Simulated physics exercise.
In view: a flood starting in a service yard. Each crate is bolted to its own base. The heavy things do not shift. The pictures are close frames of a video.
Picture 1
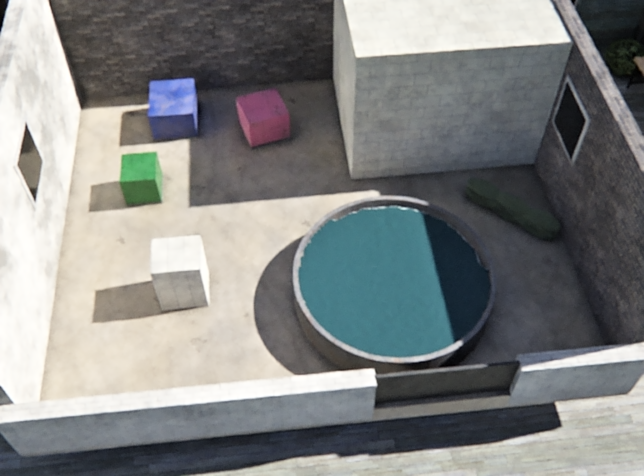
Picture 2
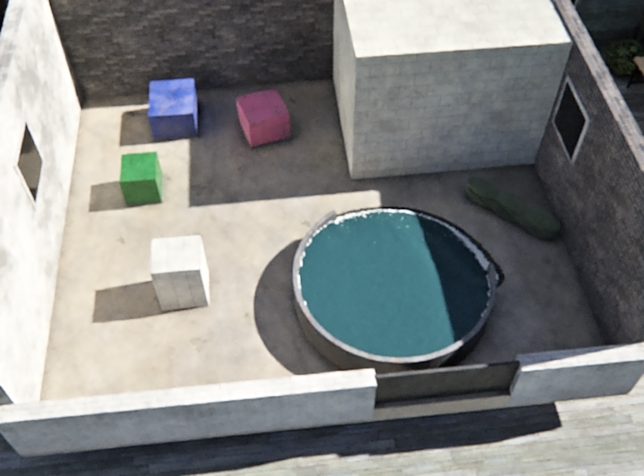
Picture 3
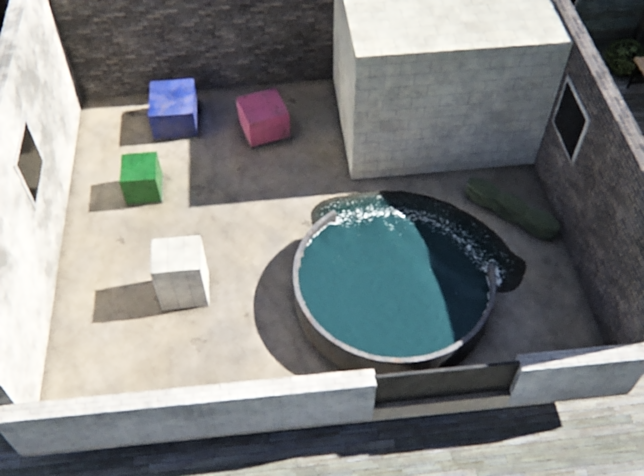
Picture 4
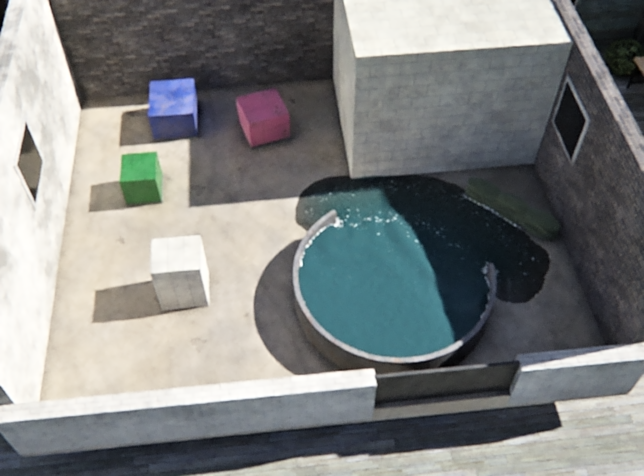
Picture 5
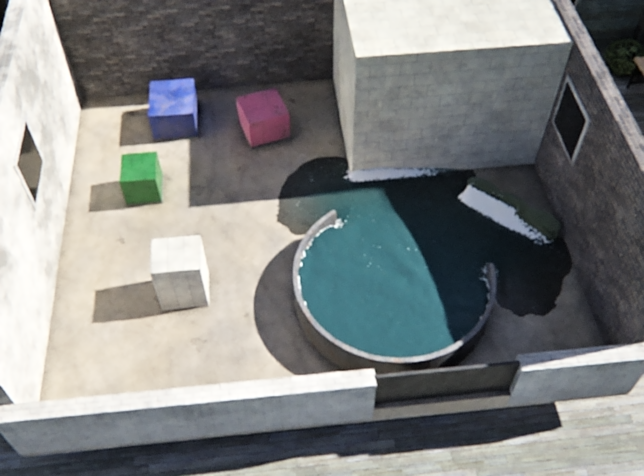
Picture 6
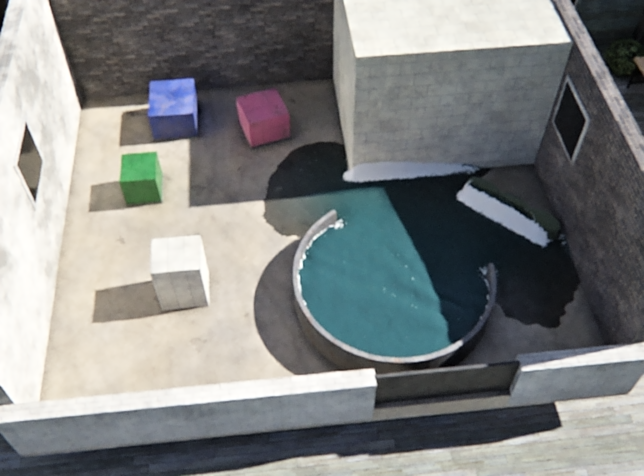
In a walled yard with colored blocks and a large grey box, a round pool sat still until its far side gave way, and dark water poured out, spreading around the box's base.
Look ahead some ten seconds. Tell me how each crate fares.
The green crate is wetted; the blue crate is wetted; the pink crate is wetted.
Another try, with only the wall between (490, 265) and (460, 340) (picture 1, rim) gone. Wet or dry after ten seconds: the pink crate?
My reading: The pink one remains dry.
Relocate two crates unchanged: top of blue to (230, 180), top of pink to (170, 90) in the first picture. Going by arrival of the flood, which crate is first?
I say the blue-painted one.
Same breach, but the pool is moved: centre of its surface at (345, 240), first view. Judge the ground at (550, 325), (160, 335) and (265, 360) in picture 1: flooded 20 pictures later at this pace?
One after the other: Awash, clear, clear.
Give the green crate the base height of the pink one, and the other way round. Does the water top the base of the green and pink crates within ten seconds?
My reading: The green crate is topped; the pink crate gets wet.
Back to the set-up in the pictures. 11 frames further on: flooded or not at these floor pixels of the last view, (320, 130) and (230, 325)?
One after the other: Under water, no water.
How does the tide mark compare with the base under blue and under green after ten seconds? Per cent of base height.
About 300 and 370 per cent.
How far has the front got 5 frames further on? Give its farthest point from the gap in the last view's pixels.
I would point to (291, 87).
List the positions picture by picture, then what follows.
The pool at (394, 275) is whole and still, in the first picture.
The front is at a hidden place, out from the gap on the pool's far side, in the second picture.
The front is at (317, 210), out from the gap on the pool's far side, in the third picture.
Water pours out on the pool's far side and has run to (305, 198), in the fourth picture.
Water pours out on the pool's far side and has run to (292, 183), in the fifth picture.
Water pours out on the pool's far side and has run to (306, 149), in the sixth picture.
A moment on, water covers 25 % of the floor; the green crate not reached, the blue crate not reached, the pink crate water round its plinth.
Next, water covers 35 % of the floor; the green crate not reached, the blue crate water round its plinth, the pink crate water round its plinth.
Then, water covers 55 % of the floor; the green crate water round its plinth, the blue crate water round its plinth, the pink crate water round its plinth.
Later, water covers 85 % of the floor; the green crate water round its plinth, the blue crate water round its plinth, the pink crate water round its plinth.
In the end, water covers 95 % of the floor; the green crate was topped, the blue crate was topped, the pink crate was topped.
